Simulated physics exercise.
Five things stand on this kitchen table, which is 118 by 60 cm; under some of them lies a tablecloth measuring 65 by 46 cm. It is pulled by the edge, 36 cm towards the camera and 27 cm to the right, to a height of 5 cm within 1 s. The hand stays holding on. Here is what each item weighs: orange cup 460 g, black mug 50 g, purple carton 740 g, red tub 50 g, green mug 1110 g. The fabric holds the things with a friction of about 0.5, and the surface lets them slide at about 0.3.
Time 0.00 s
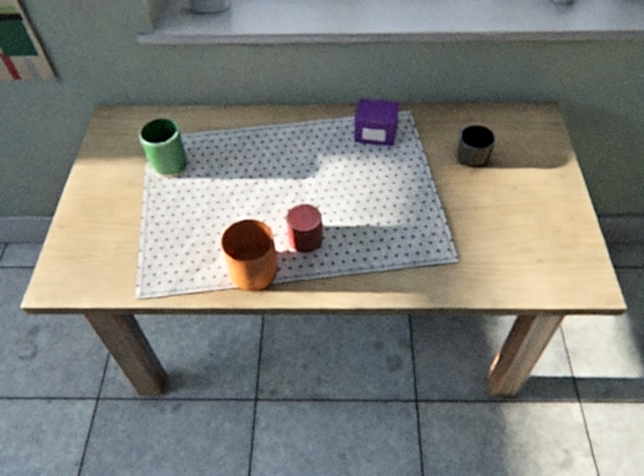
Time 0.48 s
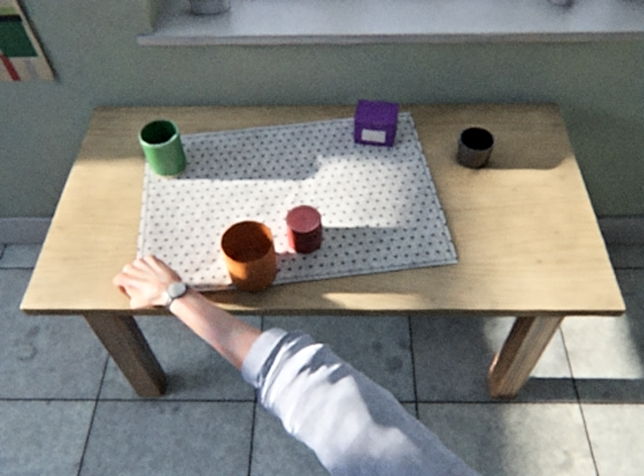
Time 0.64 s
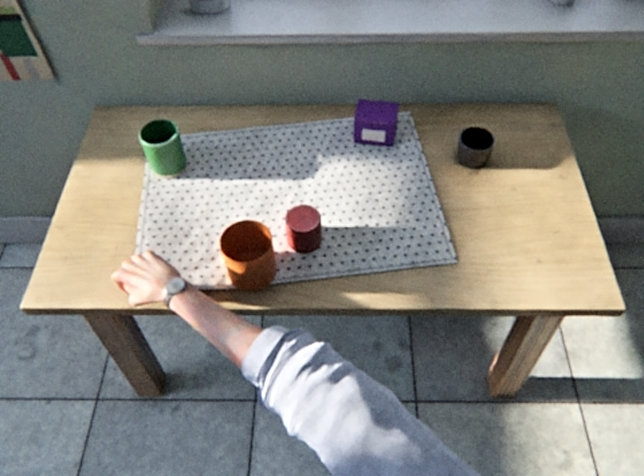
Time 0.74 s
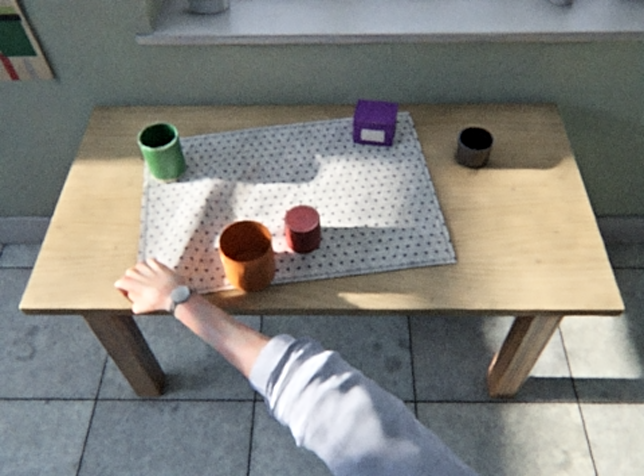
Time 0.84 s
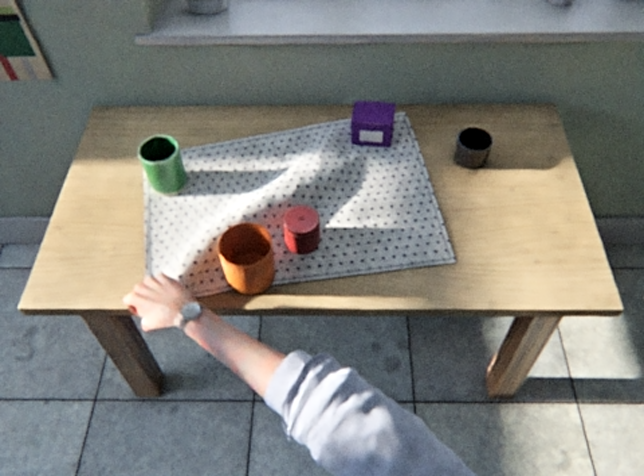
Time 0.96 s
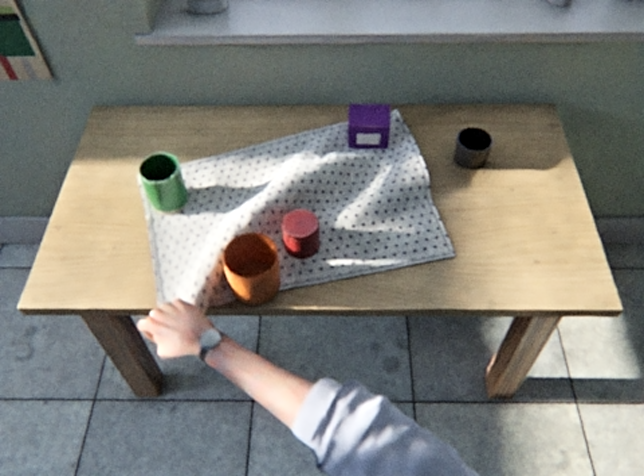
A hand pulls the tablecloth's near left corner, wrinkling it and dragging the green mug forward.
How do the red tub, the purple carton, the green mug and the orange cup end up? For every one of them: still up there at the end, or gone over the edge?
As I see it, red tub: Lost, purple carton: Safe, green mug: Lost, orange cup: Lost.
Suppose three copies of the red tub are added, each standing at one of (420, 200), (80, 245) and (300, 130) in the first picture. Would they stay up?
Taking them one by one: Is left on top, then is left on top, then is left on top.
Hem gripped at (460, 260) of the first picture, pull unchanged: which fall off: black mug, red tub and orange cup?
Afterwards black mug is still on top, red tub comes off and orange cup comes off.
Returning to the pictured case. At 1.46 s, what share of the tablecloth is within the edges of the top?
Share within the edges: Approx. 60 %.
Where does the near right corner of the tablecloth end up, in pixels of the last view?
(485, 290) or thereabouts.
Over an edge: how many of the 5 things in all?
Total: 3.
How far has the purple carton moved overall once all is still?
Net shift, approx.: Purple carton = 25 cm.
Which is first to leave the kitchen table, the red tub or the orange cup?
It's the orange one that goes before the other.
At 1.1 s, 90 % of the tablecloth is still over the top; green mug 22 cm off its start, orange cup 11 cm off its start, purple carton 7 cm off its start.
At 1.3 s, 75 % of the tablecloth is still over the top; green mug 32 cm off its start, orange cup 23 cm off its start, red tub 16 cm off its start.
At 1.5 s, 60 % of the tablecloth is still over the top; green mug 42 cm off its start at (171, 294), orange cup over the edge, red tub on its side, 27 cm off its start at (328, 364).
At 1.6 s, 50 % of the tablecloth is still over the top; green mug over the edge, orange cup over the edge, red tub over the edge.
At 3.2 s, 50 % of the tablecloth is still over the top; red tub over the edge, green mug over the edge, orange cup over the edge, purple carton 25 cm off its start at (319, 180).
